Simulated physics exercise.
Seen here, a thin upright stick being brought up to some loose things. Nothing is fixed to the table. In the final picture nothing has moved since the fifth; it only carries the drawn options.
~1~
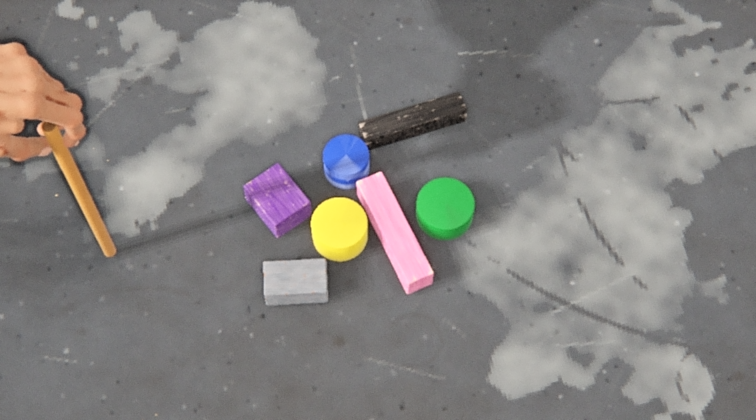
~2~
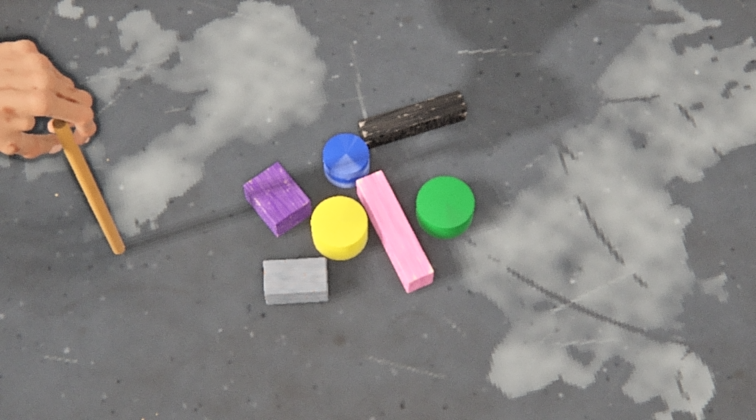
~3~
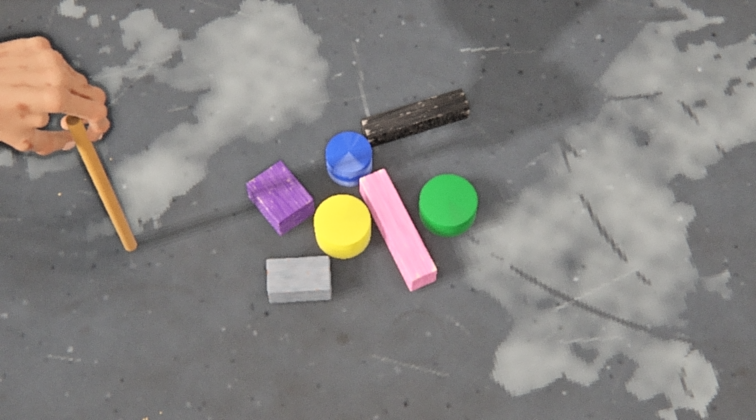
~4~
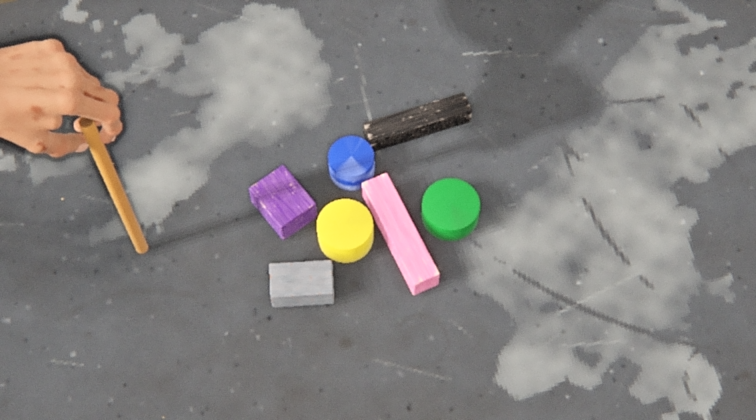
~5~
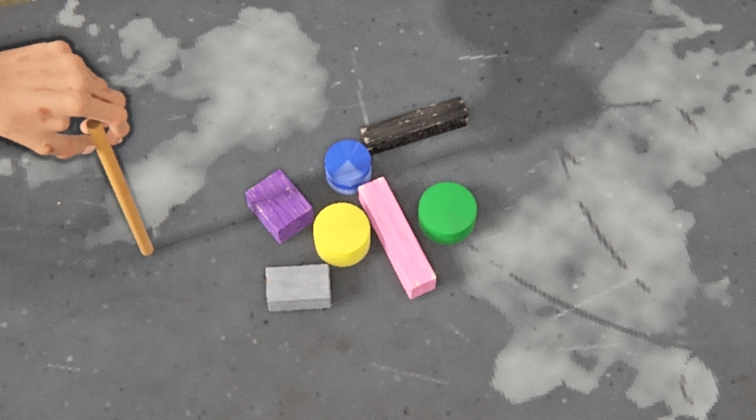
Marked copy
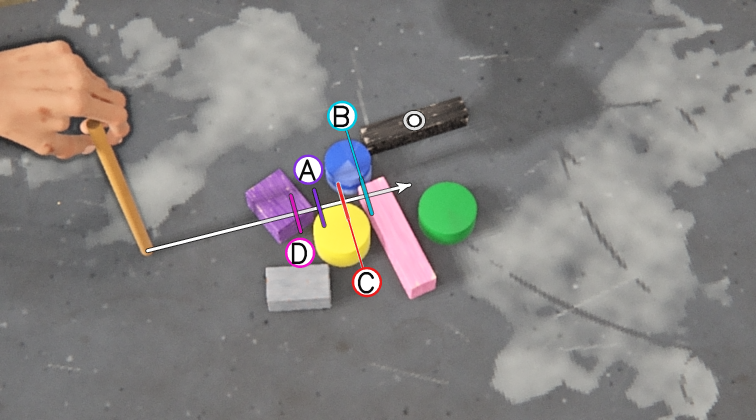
At the start, a hand at the left holds a thin tan stick beside a loose group of blocks, round pieces and a dark bar on a grey surface. The hand then moves the stick a short way right, toward the purple block, while the pieces keep their arrangement, untouched.
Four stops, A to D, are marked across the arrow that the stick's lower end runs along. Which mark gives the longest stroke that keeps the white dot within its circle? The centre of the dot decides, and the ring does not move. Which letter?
As far as tick D.
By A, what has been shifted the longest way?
The purple block has gone farthest.
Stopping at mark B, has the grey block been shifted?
No.
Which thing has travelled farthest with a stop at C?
The purple block.
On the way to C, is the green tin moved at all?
By then, no.
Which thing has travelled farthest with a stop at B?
The purple block has gone farthest.
On the marked copy, A at (319, 207); B at (367, 196); C at (343, 201); D at (296, 214); the arrow from (148, 251) to (410, 185); the white dot at (414, 121).
Following D. Soon after the start, foot of the stick (202, 238).
Later, foot of the stick (256, 225).
In the end, foot of the stick (296, 215); purple block (316, 190); the dot is still in its ring.
As for the rest, A shifts the dotted thing to (420, 117); B shifts the dotted thing to (421, 107); C shifts the dotted thing to (420, 112).
